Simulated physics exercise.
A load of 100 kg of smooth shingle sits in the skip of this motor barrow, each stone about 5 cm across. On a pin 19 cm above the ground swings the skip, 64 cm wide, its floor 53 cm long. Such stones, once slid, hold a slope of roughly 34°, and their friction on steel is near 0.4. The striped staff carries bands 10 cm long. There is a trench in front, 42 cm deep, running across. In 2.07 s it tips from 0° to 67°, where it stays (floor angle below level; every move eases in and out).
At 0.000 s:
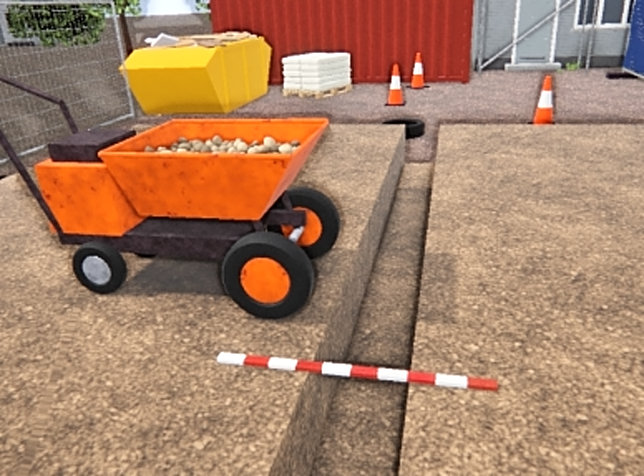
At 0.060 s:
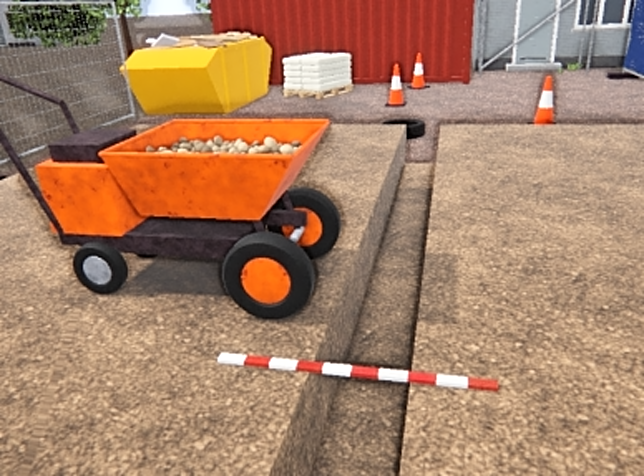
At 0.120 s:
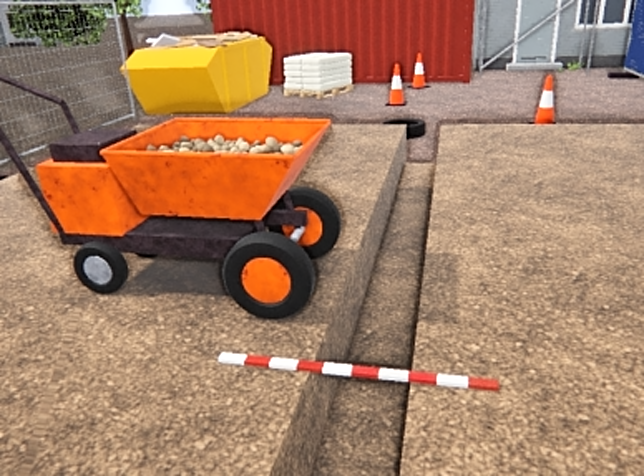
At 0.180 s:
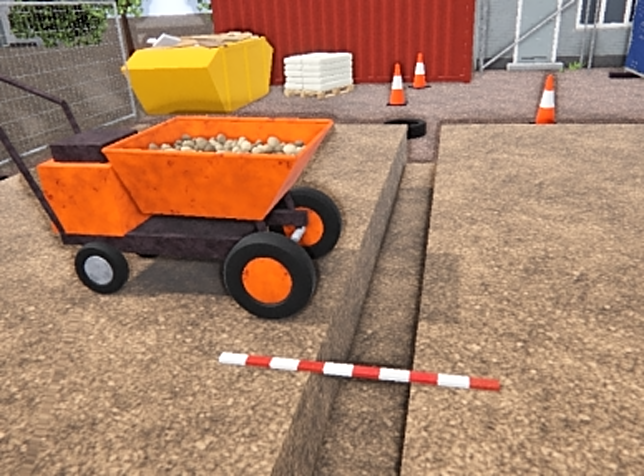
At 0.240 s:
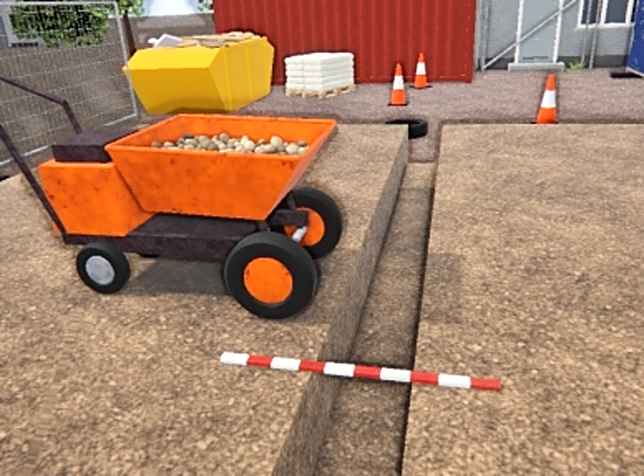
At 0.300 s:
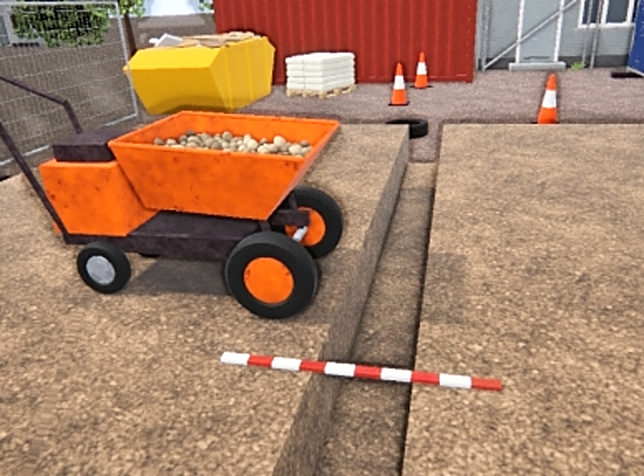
Orange motor barrow loaded with smooth stones standing beside a narrow trench, its skip tilting very slightly towards the right.
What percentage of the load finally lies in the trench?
About 42 per cent.
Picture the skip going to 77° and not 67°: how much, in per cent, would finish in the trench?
In that case around 30 percent.
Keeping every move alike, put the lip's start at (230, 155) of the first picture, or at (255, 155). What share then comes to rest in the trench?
First some 95, then 75 per cent.
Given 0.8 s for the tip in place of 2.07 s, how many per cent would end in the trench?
It would come to roughly 30 per cent.
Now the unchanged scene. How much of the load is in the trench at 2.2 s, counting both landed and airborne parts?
Approx. 5 % of the load.
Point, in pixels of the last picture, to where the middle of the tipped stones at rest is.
Resting centre: About (443, 292).
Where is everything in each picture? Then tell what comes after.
Lip at (291, 157), floor tilted 0°, highest stones at (230, 147), in the first frame.
The skip is at 0°, its lip at (292, 158); the top of the load is at (231, 147); the stones move at 0.0 m/s on average, in the second frame.
Lip at (293, 158), floor tilted 1°, highest stones at (232, 146); the stones move at 0.1 m/s on average, in the third frame.
The skip is at 1°, its lip at (296, 158); the top of the load is at (229, 145); the stones move at 0.1 m/s on average, in the fourth frame.
Lip at (300, 159), floor tilted 2°, highest stones at (231, 144); the stones move at 0.2 m/s on average, in the fifth frame.
Lip at (304, 160), floor tilted 4°, highest stones at (228, 143); the stones move at 0.2 m/s on average, in the sixth frame.
After 1.5 s the floor is at 56°; 98 % in the skip, 2 % in the trench; the foremost stones are at (421, 245).
After 2.2 s the floor is at 67°; 49 % in the skip, 4 % in the trench, 47 % past the trench; the foremost stones are at (577, 331).
After 2.5 s the floor is at 67°; 29 % in the skip, 11 % in the trench, 60 % past the trench; the foremost stones are past the picture's edge.
After 4.5 s the floor is at 67°; 0 % in the skip, 42 % in the trench, 58 % past the trench; the foremost stones are past the picture's edge.
